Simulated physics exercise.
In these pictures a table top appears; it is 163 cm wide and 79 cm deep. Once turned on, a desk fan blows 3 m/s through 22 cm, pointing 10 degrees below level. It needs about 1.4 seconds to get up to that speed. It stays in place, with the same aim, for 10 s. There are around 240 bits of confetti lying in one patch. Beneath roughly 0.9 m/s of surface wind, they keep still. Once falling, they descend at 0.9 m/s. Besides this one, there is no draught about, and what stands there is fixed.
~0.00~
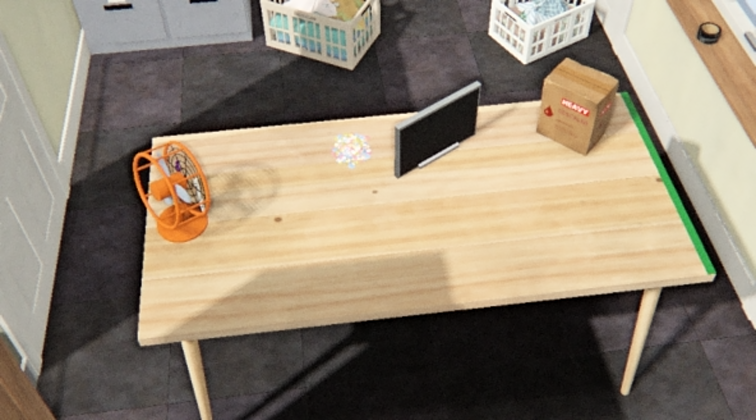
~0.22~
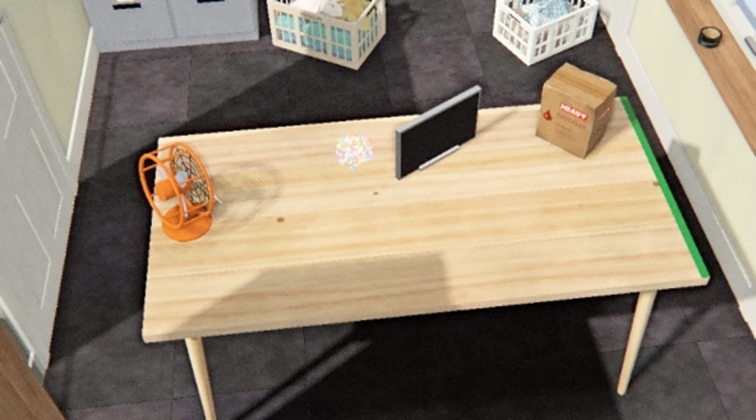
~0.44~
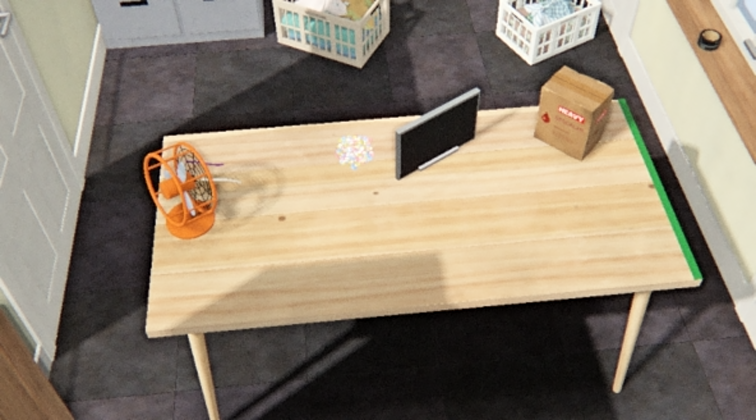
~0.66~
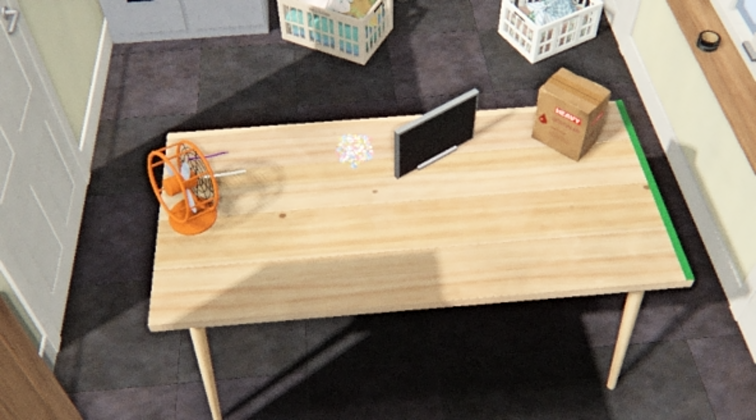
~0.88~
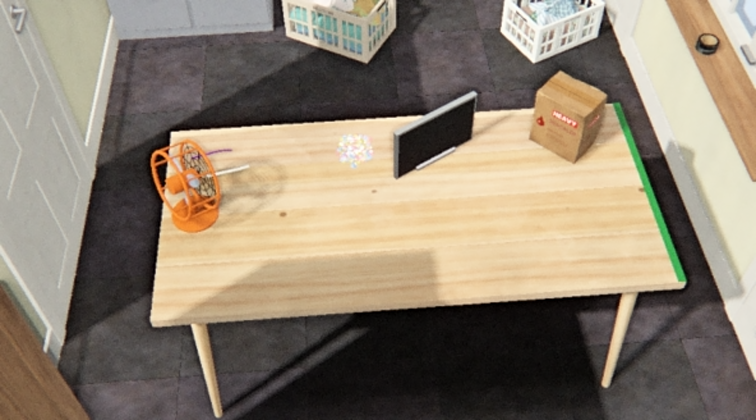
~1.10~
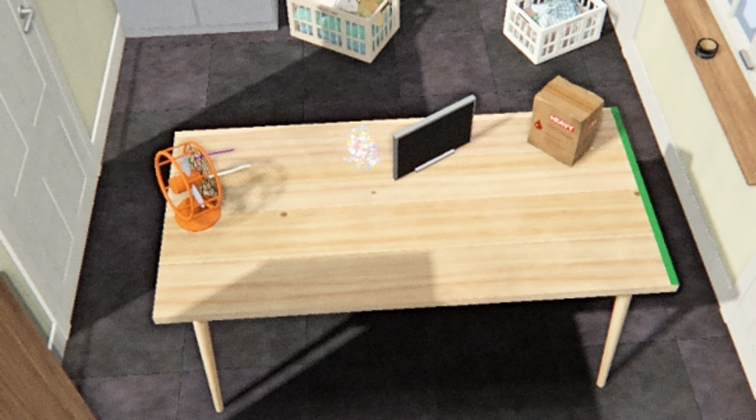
Confetti in a small patch on a wooden table starting to scatter beside a dark screen as an orange desk fan runs.
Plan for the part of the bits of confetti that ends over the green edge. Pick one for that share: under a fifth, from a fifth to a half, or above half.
Under one fifth.
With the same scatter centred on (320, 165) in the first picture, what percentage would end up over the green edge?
Expected share: Near 0 %.
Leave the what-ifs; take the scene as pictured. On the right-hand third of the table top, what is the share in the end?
About 4 percent.
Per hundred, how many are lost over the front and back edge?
0 % front, 90 % back.
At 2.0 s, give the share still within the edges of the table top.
The share then is about 15 %.
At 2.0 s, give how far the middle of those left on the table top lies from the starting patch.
About 45 cm.
After 2.0 s the count stands so, 0 % are over the green edge; the middle of those still in play is near (479, 132).
After 3.2 s the count stands so, 0 % are over the green edge.
After 5.5 s the count stands so, 0 % are over the green edge.
After 10.0 s, at the end, 0 % are over the green edge.
